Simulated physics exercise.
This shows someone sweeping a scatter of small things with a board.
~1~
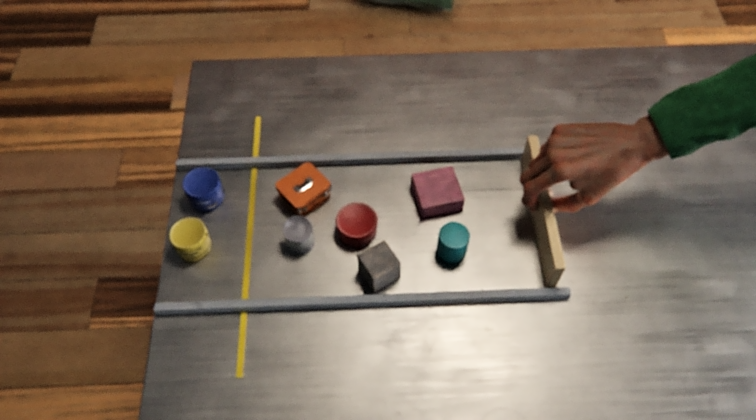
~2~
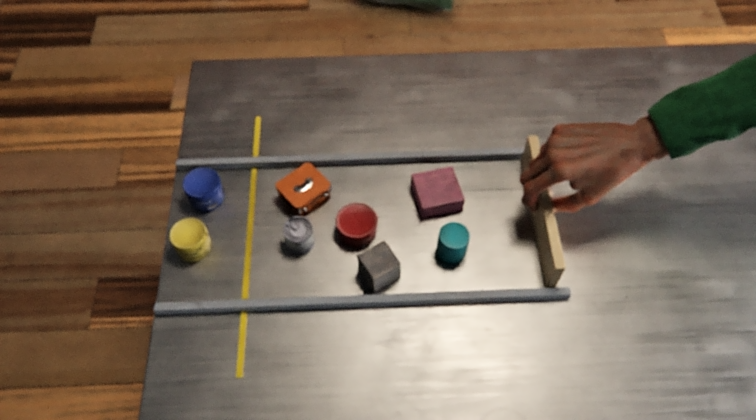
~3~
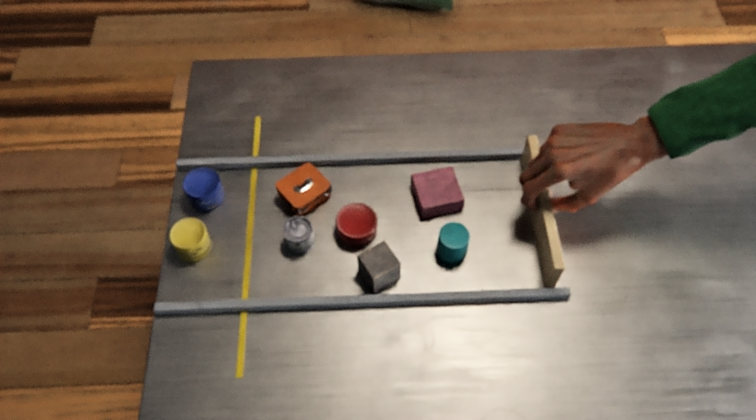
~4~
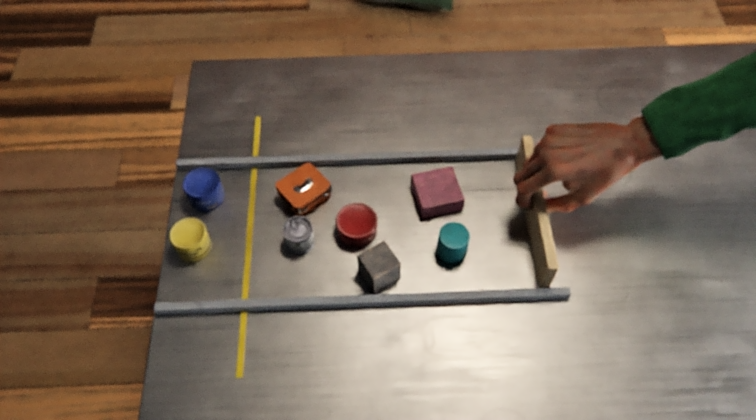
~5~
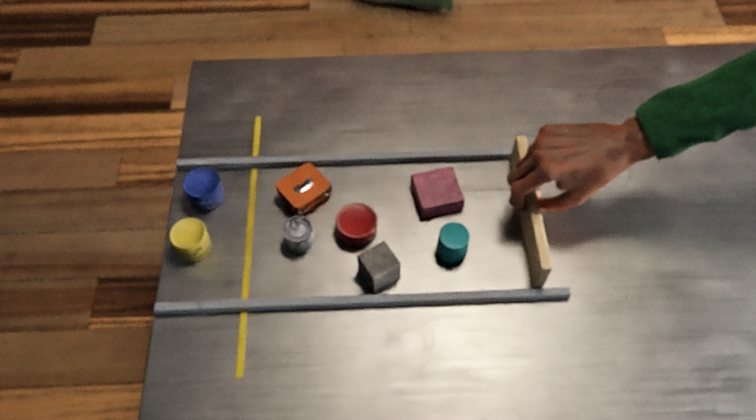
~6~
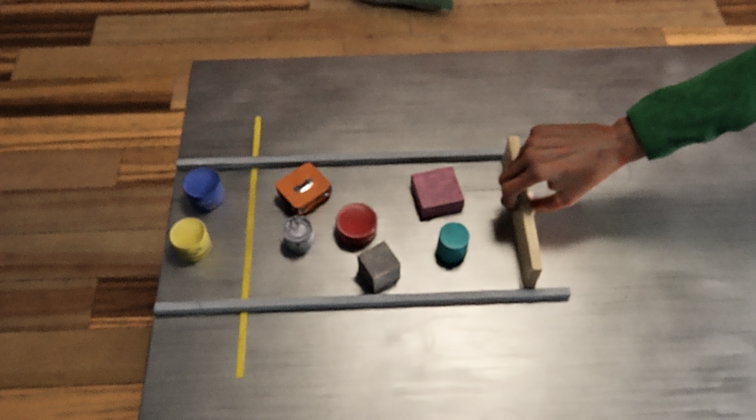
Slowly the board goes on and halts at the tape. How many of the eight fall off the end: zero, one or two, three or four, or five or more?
Outcome: The number that fall off is one or two.
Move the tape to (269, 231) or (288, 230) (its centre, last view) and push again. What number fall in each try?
Down on the floor: 1 and 0.
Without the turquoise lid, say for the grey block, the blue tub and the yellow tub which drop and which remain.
The grey block holds on, the blue tub is lost, the yellow tub does not fall.
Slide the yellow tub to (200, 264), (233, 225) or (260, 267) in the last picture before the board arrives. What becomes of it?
The yellow tub holds on; remains up; stays on.
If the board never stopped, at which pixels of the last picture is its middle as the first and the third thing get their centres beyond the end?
At (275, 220) for the first, at (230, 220) for the third.
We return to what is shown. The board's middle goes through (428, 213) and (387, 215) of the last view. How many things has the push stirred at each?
First 2, then 4.
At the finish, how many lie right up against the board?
In contact: 3.
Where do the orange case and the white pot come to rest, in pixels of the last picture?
About (187, 184), and the other about (200, 261).
Soon after, none off yet; yellow tub at rest near (191, 240); blue tub at rest near (204, 190); white pot at rest near (299, 235).
In the end, the number that fall off is one or two; gone, blue tub.
